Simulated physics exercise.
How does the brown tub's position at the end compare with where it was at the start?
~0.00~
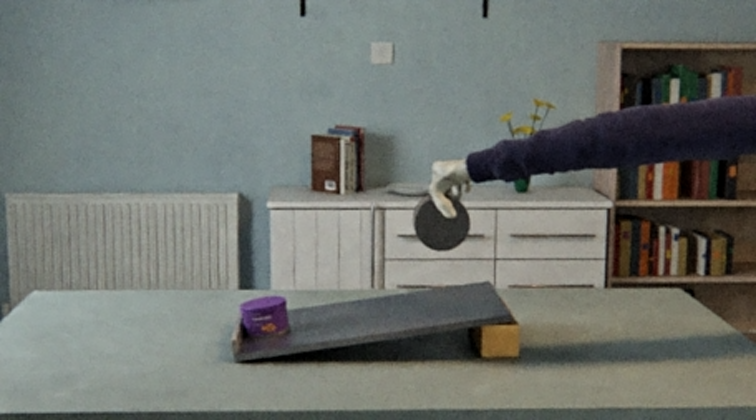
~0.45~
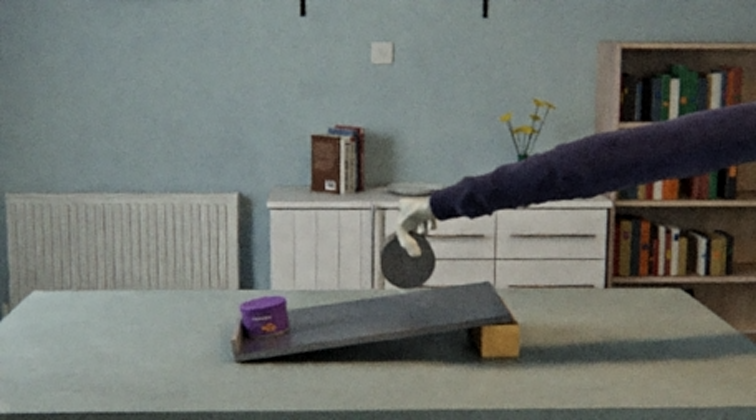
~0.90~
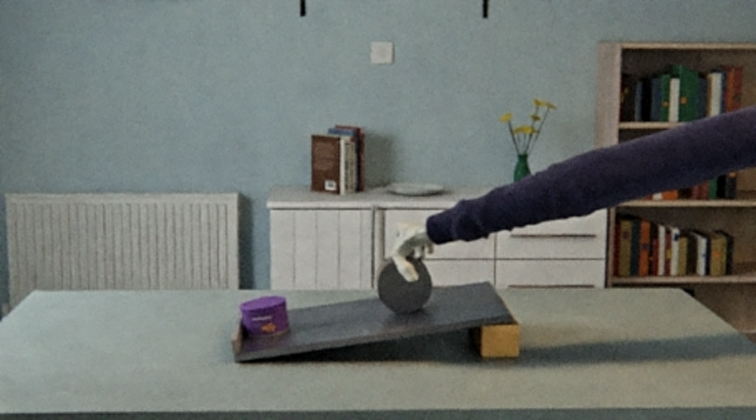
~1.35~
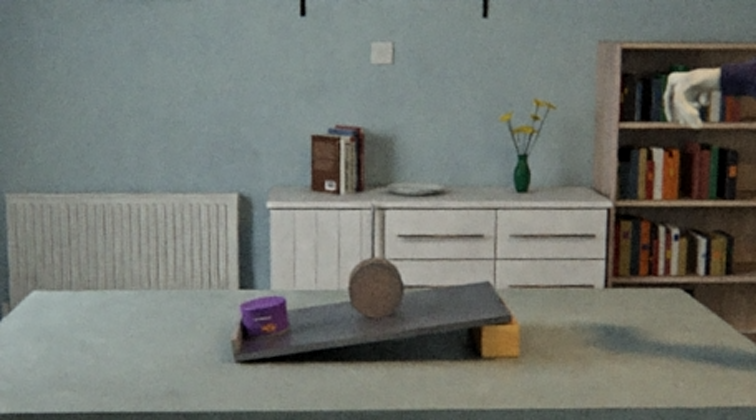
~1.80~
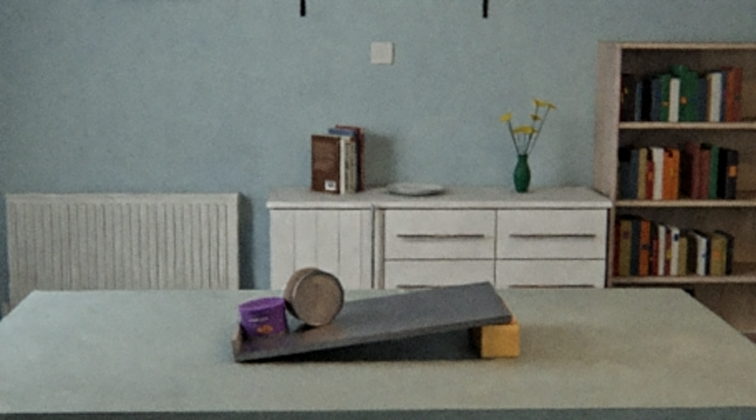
At the start the brown tub is held in a hand above the sloping board. At the end it rests farther left and lower, on the board beside the purple tub.
A brown tub released by hand rolls down a slope and rests against a purple tub.
